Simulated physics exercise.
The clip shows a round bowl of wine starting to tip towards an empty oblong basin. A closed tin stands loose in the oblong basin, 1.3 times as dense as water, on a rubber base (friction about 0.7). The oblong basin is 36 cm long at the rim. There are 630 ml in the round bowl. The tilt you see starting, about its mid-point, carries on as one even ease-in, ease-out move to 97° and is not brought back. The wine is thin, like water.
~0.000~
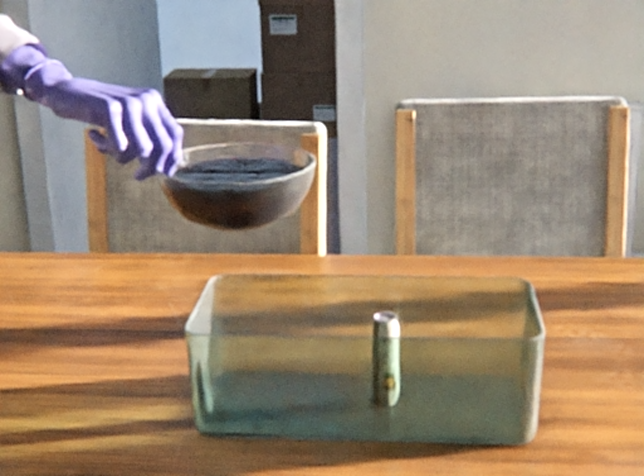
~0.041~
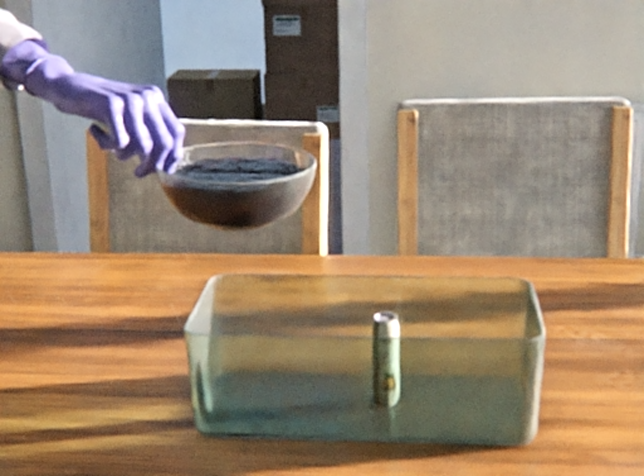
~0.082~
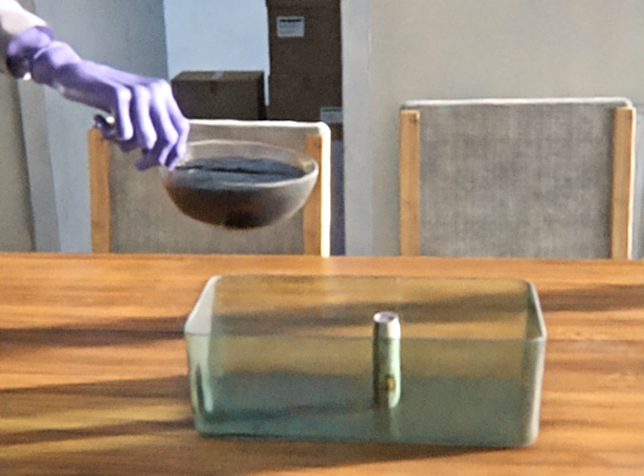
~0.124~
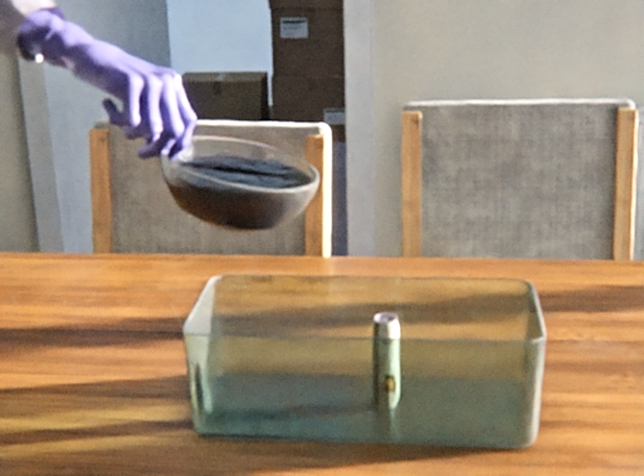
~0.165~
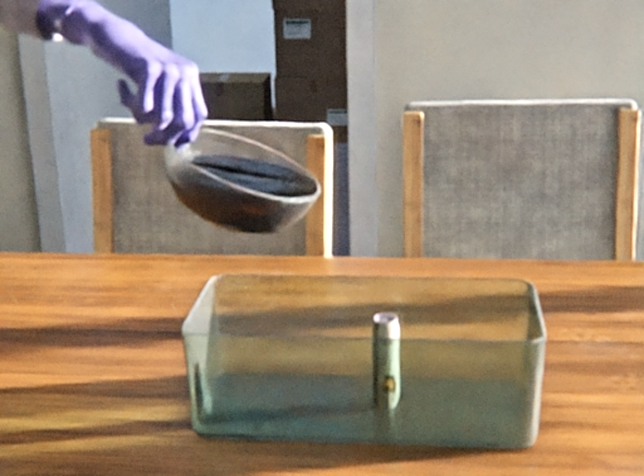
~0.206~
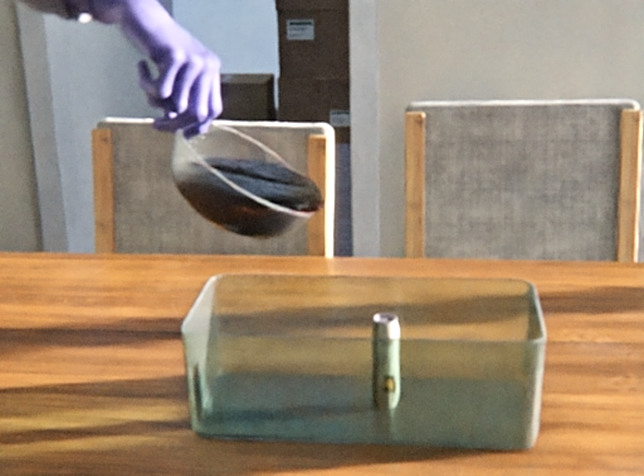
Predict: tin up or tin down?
The tin goes over.
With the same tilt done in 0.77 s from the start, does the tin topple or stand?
The tin stays up.
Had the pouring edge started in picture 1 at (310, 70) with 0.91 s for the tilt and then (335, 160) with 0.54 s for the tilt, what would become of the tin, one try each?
First it stays up; then it keeps standing.
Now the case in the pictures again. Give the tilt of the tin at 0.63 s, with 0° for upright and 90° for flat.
About 15°.
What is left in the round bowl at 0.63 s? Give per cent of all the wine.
Some 0 per cent.
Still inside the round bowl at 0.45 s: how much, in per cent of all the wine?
Near 7 in a hundred.
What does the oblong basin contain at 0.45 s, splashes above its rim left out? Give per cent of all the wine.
About 58 per cent.
By 0.45 s the tilt is 93° and 7 per cent is still to pour; the tin stands where it began.
By 0.63 s the tilt is 97° and 0 per cent is still to pour; the tin leans 13°.
By 0.82 s the tilt is 97° and 0 per cent is still to pour; the tin leans 50°.
By 1.02 s the tilt is 97° and 0 per cent is still to pour; the tin lies on its side.
At rest the tin lies on its side.
